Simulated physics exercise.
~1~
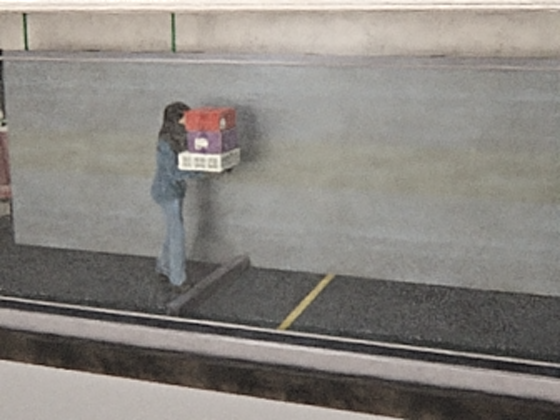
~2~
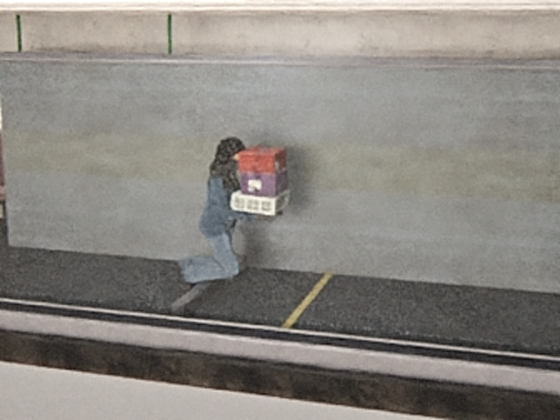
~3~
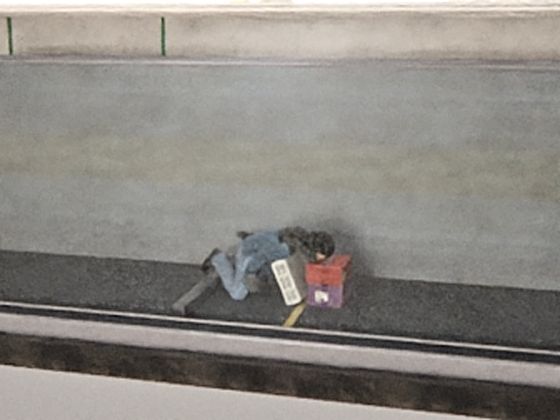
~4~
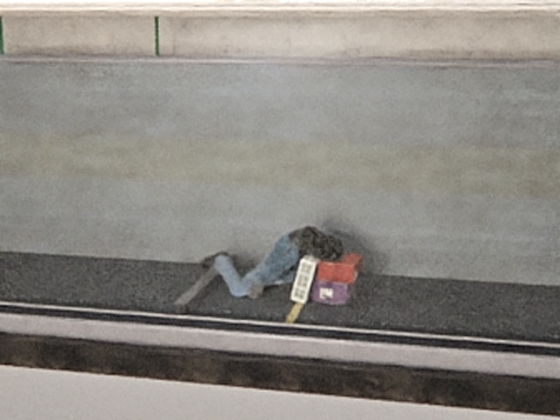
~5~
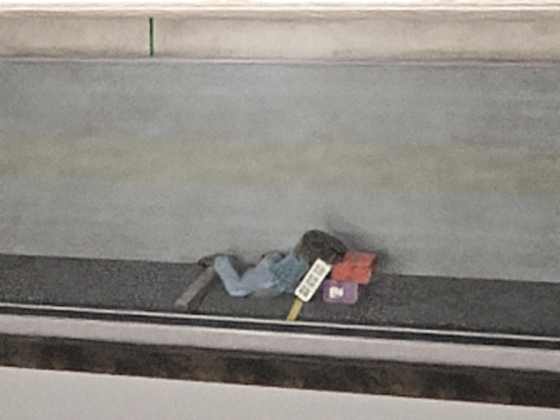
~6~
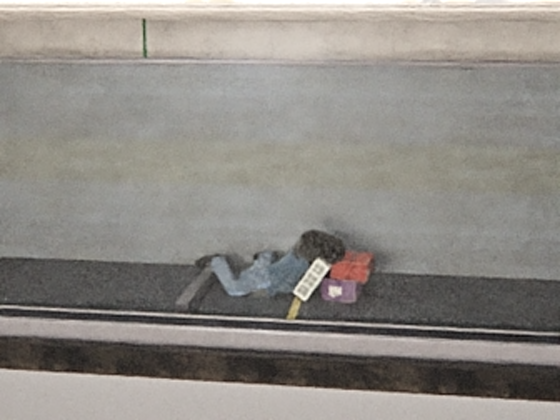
A person carrying stacked boxes pitches forward to the right and lands sprawled among them.
